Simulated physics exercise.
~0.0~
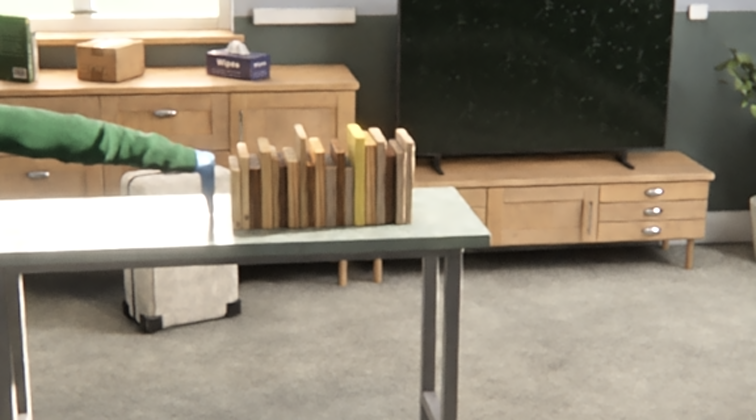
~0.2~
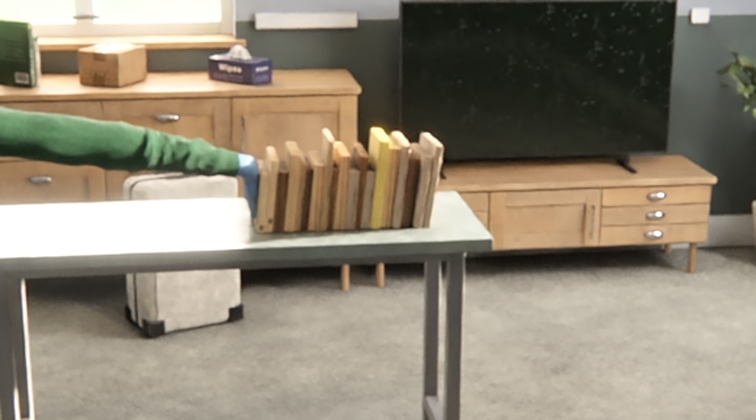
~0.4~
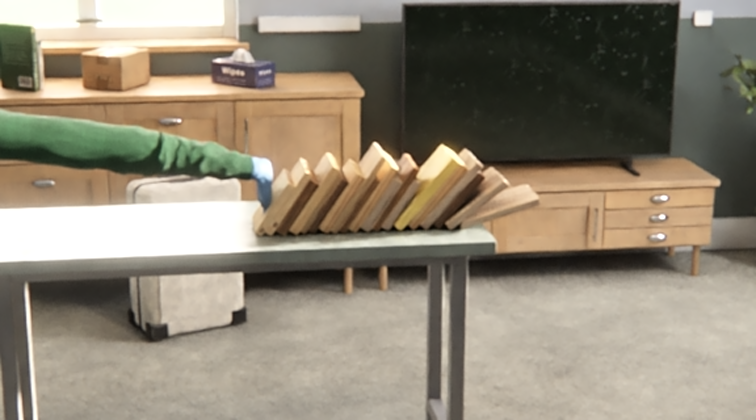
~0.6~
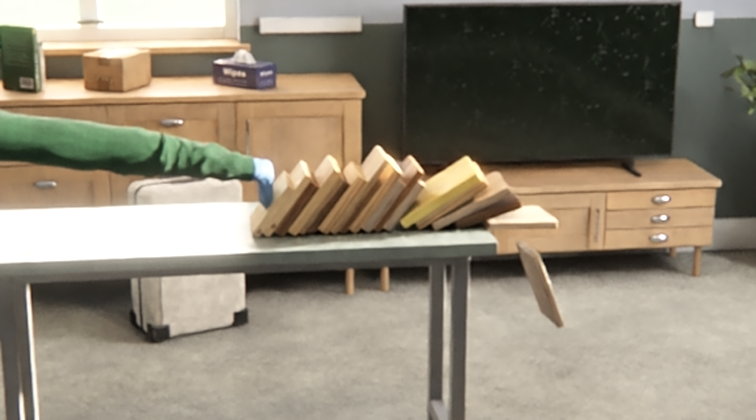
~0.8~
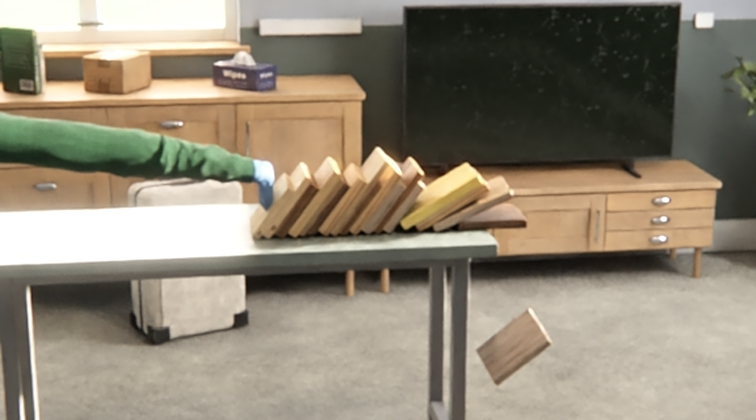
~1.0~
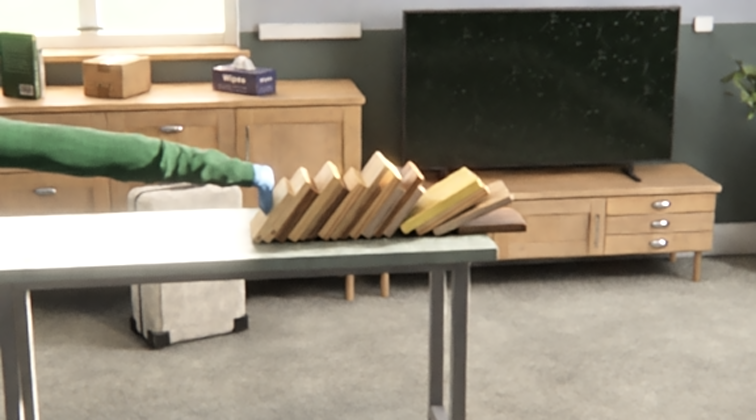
Gloved hand in a green sleeve pushing a row of upright boards right, tilting them and dropping two, the yellow staying on the table.
